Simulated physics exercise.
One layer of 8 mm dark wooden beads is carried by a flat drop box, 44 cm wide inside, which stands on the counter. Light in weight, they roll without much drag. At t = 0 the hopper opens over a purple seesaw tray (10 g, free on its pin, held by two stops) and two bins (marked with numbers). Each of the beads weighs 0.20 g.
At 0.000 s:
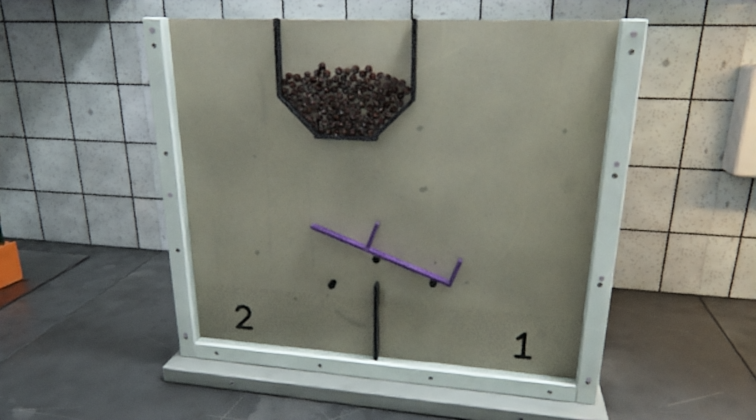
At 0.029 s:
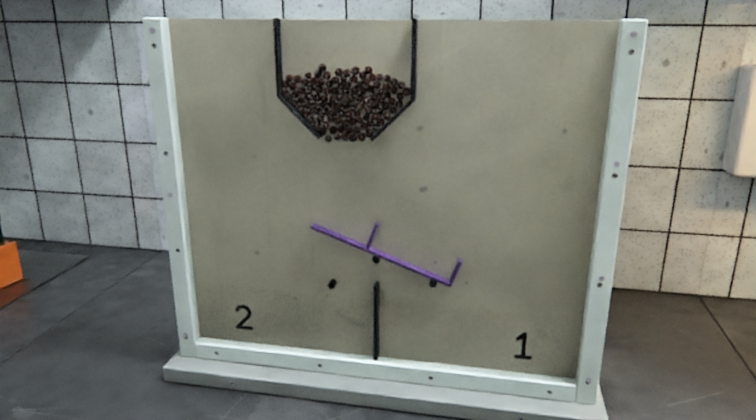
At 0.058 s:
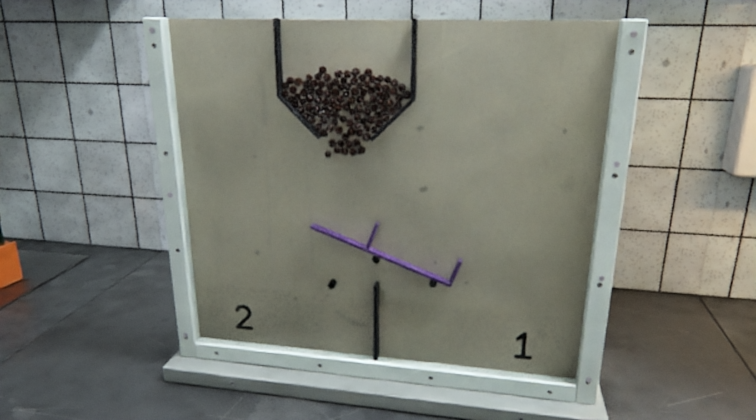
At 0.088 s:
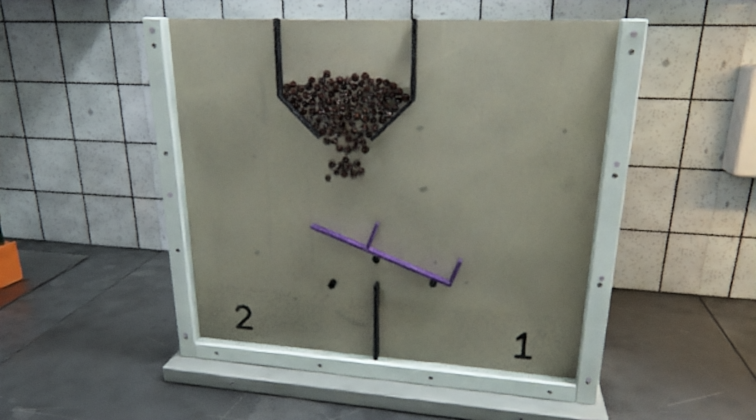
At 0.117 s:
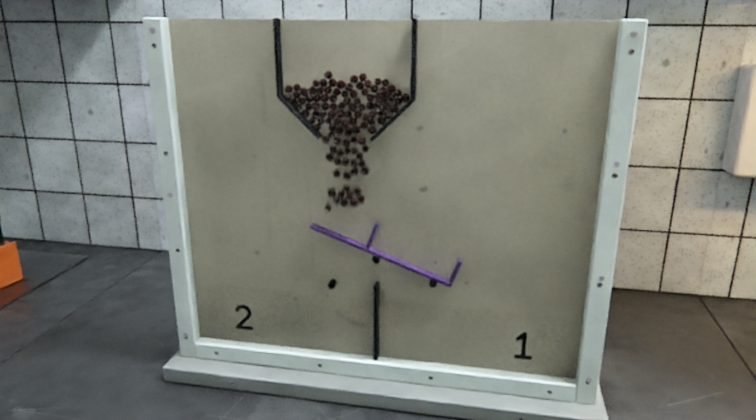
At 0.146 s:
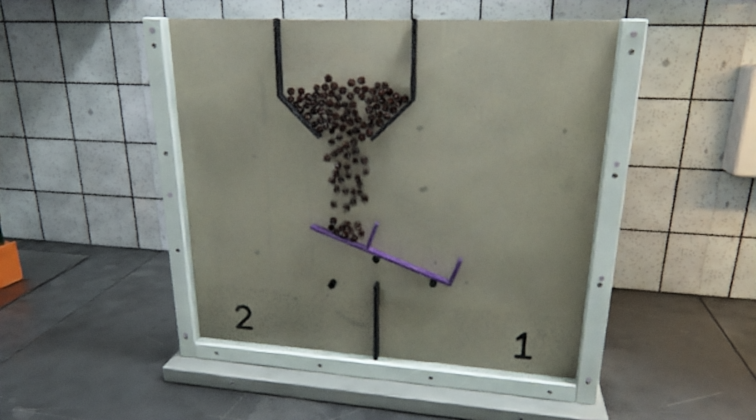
On a dark counter before a white tiled wall, a flat upright box with a pale frame is seen from the front by a still camera. Dark brown beads fill a black hopper at the top, above a purple tray slanting down to the right and two numbered bins split by a black divider. The hopper opens and beads drop in a widening stream, the first landing on the tray's left part as it barely moves.
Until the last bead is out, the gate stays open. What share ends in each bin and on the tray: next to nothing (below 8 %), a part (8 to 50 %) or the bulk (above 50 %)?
Final split: Bin 1 just a trace. Bin 2 the greater portion. Tray a middling quantity.
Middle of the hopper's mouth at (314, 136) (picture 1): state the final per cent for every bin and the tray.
Bin 1: 0; bin 2: 100; tray: 0.
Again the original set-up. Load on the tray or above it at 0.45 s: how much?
About 50 percent.
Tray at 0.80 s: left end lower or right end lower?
The tray's left end is the low one.
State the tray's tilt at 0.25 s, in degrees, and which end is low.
15° or so, left end low.
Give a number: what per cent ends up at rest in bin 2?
Something like 75 in a hundred.
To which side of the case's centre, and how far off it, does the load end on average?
About 10 cm left.
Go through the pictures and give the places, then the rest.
In the first frame, gate shut, about 110 beads in the hopper; its mouth (319, 136) to (373, 139); tray right end down 20°; its ends (313, 226) and (450, 284), top of its upright wall (377, 224); pivot (376, 259); stops (332, 285) and (433, 283); a lip at the right end; bin 1 (523, 346), bin 2 (244, 317).
In the second frame, 2 out; lowest bead (328, 139); tray right end down 20°.
In the third frame, 9 out; lowest bead (328, 155); tray right end down 20°.
In the fourth frame, 19 out; lowest bead (328, 178); tray right end down 20°.
In the fifth frame, 30 out; lowest bead (328, 208); tray right end down 20°.
In the sixth frame, 38 out; lowest bead (354, 238); tray right end down 19°; its ends (313, 227) and (450, 283), top of its upright wall (377, 224).
After 0.25 s, 65 % have left the hopper; tray left end down 13°; on or over it 60 %, past it to the left 0 %, to the right 0 %.
After 0.45 s, 100 % have left the hopper; tray left end down 35°; on or over it 50 %, past it to the left 50 %, to the right 0 %.
After 0.80 s, 100 % have left the hopper; tray left end down 33°; on or over it 25 %, past it to the left 75 %, to the right 0 %.
All still by 1.8 s, bin 1, 0 %, bin 2, 75 %, tray, 25 %; tray right end down 20°.
